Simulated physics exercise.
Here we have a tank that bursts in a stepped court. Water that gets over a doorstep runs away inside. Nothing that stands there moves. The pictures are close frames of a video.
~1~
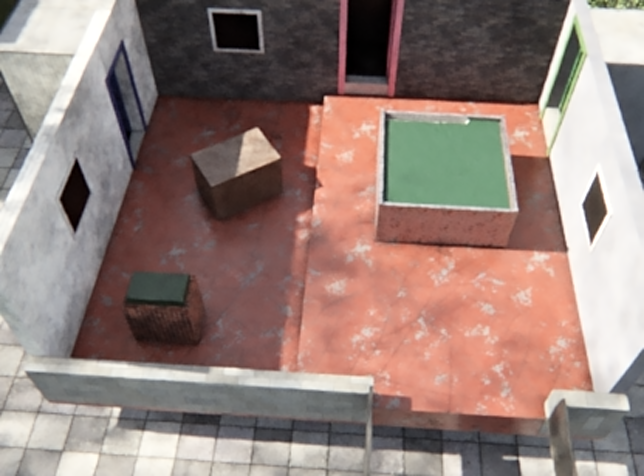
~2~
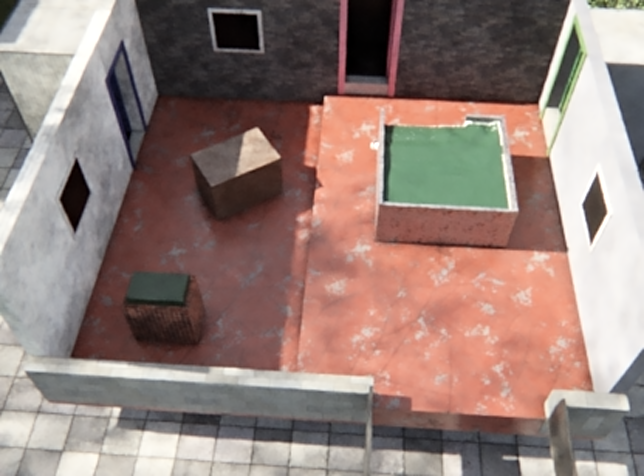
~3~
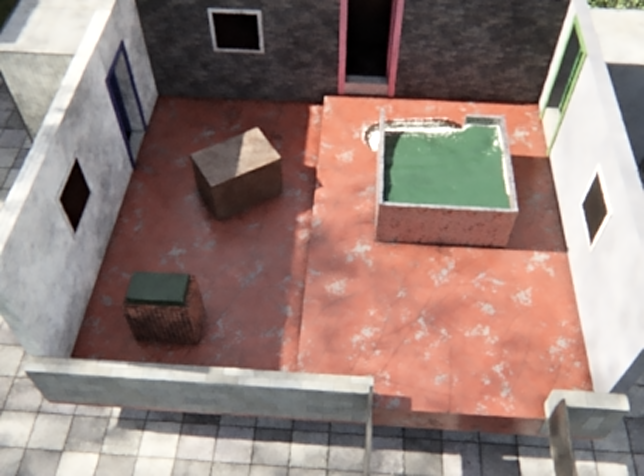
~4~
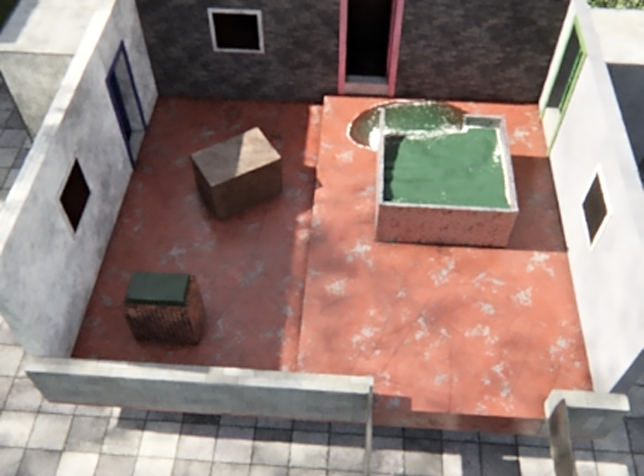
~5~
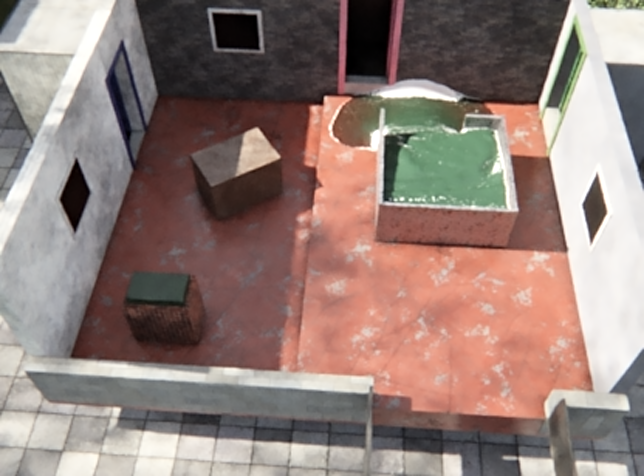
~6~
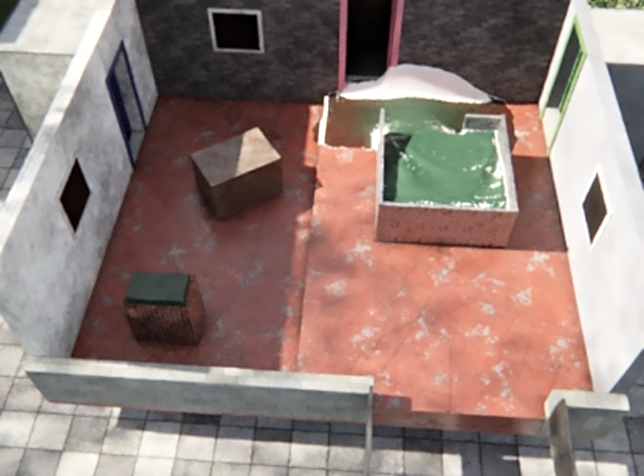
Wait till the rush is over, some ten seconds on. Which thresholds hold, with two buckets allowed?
One by one: The pink door lets in a lot; the green door admits no more than that; the blue door lets in a lot.
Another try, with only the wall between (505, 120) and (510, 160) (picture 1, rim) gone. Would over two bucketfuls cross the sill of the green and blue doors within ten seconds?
The green one takes more, the blue one lets more in.
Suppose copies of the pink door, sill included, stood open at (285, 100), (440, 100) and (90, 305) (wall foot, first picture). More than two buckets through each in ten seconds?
As listed: Is under, is over, lets less in.
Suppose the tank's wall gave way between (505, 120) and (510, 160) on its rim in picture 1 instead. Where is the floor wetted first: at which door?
I say the green door.
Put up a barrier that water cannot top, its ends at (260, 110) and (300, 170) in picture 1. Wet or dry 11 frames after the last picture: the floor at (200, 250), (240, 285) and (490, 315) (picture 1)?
As listed: Clear, no water, not flooded.
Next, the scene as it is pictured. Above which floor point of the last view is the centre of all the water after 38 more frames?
Close to (351, 194).
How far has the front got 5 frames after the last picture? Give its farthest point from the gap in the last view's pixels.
Around (233, 103).
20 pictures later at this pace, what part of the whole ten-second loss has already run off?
Roughly 25 per cent.
A moment on, water covers 15 % of the floor; the pink door over two buckets in, the green door wet at the sill, nothing in, the blue door not reached.
Next, water covers 30 % of the floor; the pink door far over two buckets in, the green door wet at the sill, nothing in, the blue door not reached.
Then, water covers 50 % of the floor; the pink door far over two buckets in, the green door under two buckets in, the blue door far over two buckets in.
Later, water covers 75 % of the floor; the pink door far over two buckets in, the green door under two buckets in, the blue door far over two buckets in.
In the end, water covers 85 % of the floor; the pink door far over two buckets in, the green door under two buckets in, the blue door far over two buckets in.
